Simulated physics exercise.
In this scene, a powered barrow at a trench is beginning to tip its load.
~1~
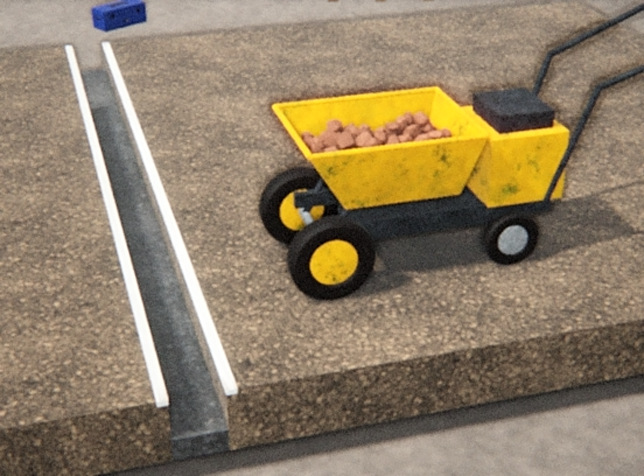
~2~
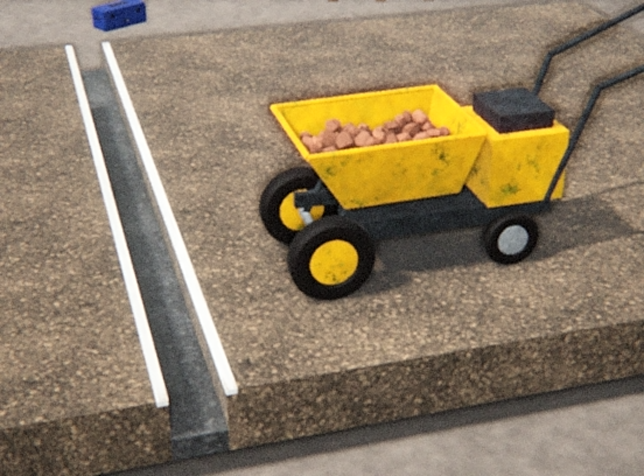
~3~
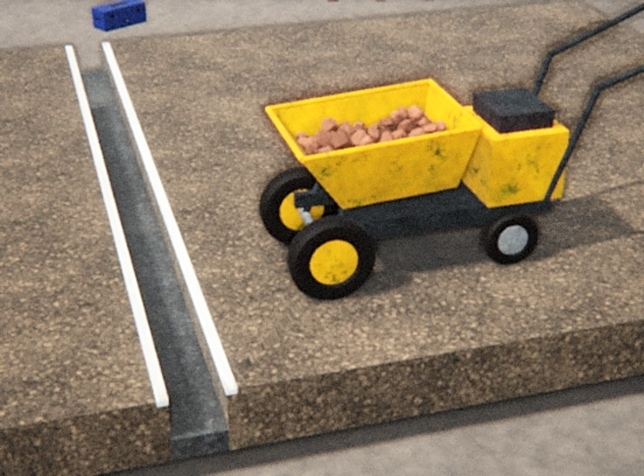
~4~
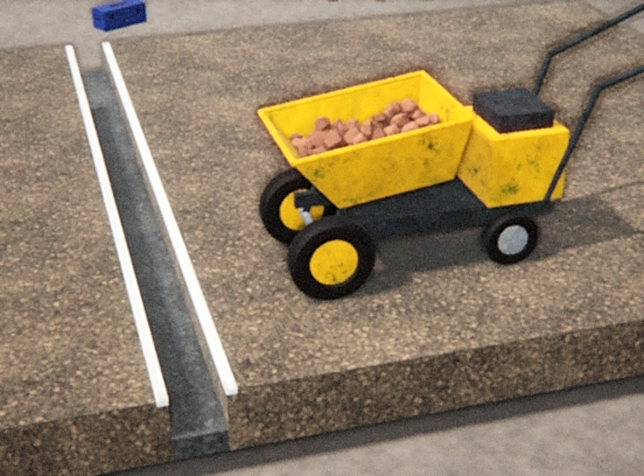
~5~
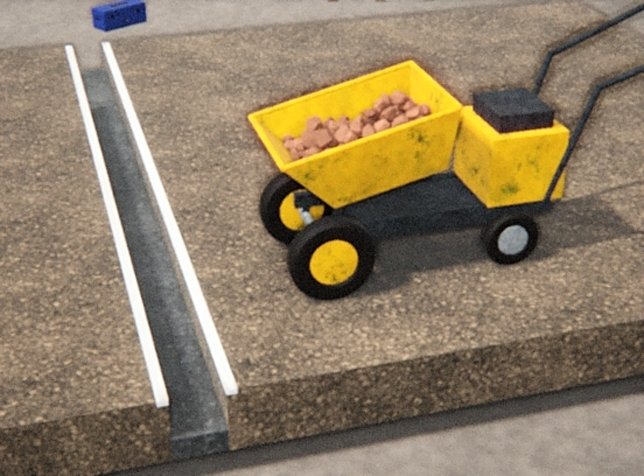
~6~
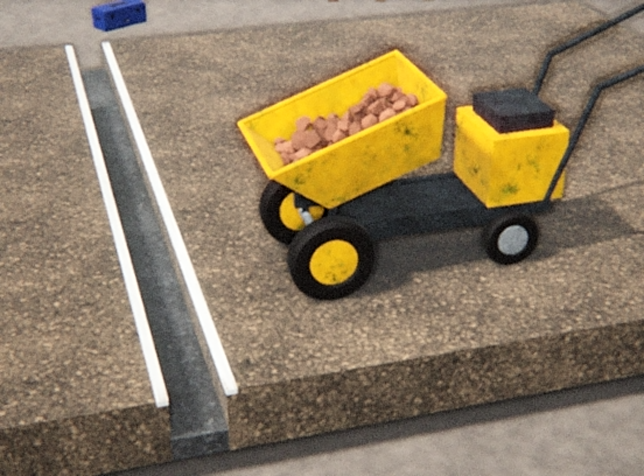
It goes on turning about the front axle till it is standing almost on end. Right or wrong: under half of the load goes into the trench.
Wrong.
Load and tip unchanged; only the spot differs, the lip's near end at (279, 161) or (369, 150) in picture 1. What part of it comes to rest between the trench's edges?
It works out to 60 per cent in the first case and 40 per cent in the second.
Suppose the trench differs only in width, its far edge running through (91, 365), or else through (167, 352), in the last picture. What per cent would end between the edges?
In order: 90 per cent, then 60 per cent.
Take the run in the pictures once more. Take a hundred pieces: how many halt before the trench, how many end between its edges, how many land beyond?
Short 5, between 80, beyond 5 %.
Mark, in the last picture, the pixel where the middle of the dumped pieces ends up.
The centre comes to rest near (167, 306).
Soon, skip tipped steeply; all in the skip.
A while on, skip tipped right over; most in the skip; a stray few short of the trench; a small part in or heaped over the trench; a stray few beyond it; a small part falling.
Towards the end, skip tipped right over; about a third in the skip; a stray few short of the trench; about half in or heaped over the trench; a small part beyond it; a stray few falling.
Finally, skip tipped right over; a small part in the skip; a small part short of the trench; most in or heaped over the trench; a small part beyond it.
